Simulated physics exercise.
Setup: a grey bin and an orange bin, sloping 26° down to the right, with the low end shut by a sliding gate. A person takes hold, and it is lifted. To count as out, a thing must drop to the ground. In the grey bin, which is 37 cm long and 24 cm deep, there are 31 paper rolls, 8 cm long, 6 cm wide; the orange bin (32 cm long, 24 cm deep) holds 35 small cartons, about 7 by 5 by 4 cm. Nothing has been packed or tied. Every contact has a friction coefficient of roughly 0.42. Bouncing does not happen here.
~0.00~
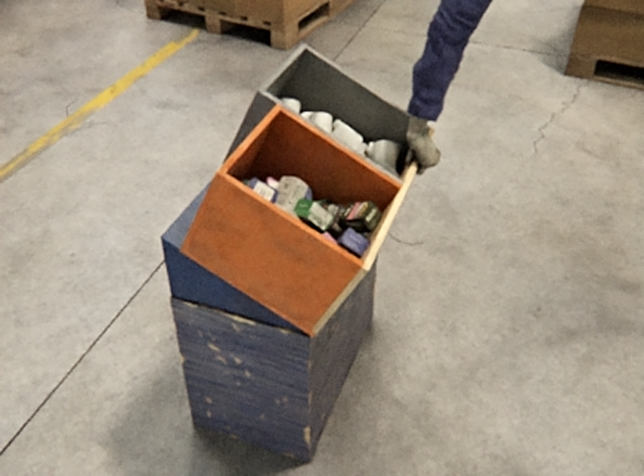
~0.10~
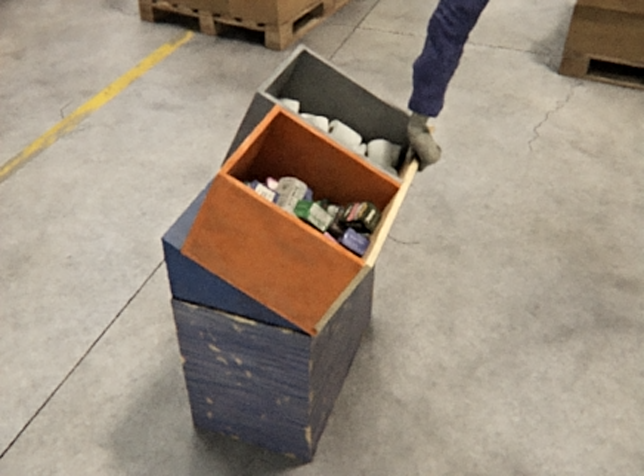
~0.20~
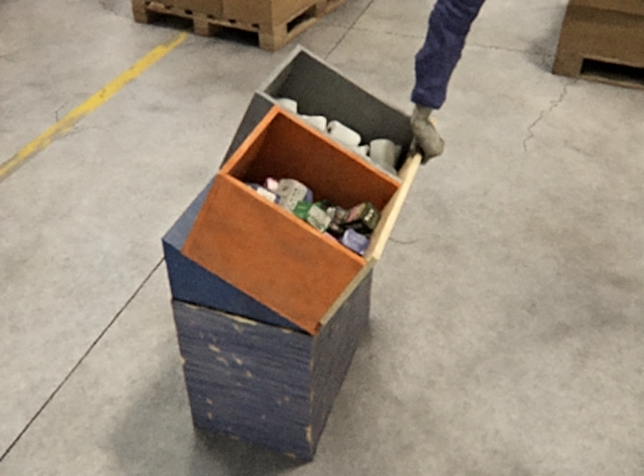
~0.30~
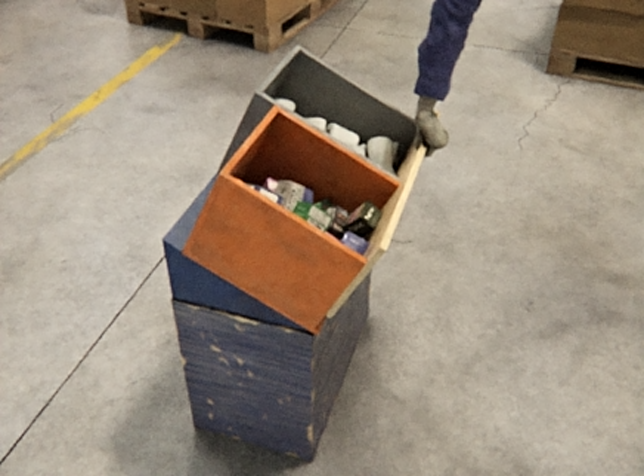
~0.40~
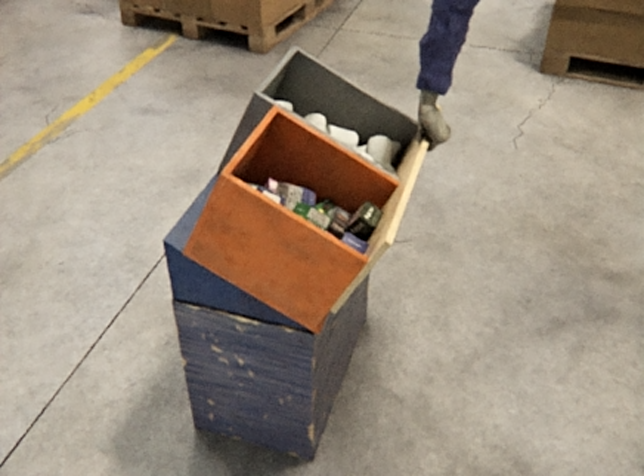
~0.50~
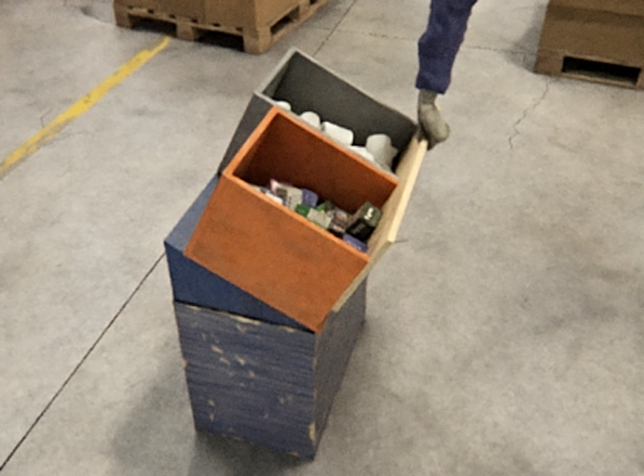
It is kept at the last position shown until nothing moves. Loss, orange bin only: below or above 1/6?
It is going to lose a fraction below one sixth.
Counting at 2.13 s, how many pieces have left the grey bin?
About, grey bin: 0.
After 0.91 s, the grey bin has all 31 and the orange bin has all 35.
After 1.41 s, the grey bin has all 31 and the orange bin has all 35.
After 2.13 s, the grey bin has all 31 and the orange bin has all 35.
Final count (at 3.04 s), the grey bin is down by 1 of 31 and the orange bin is down by 1 of 35. Asked share, 1 of 35, 3 per cent.
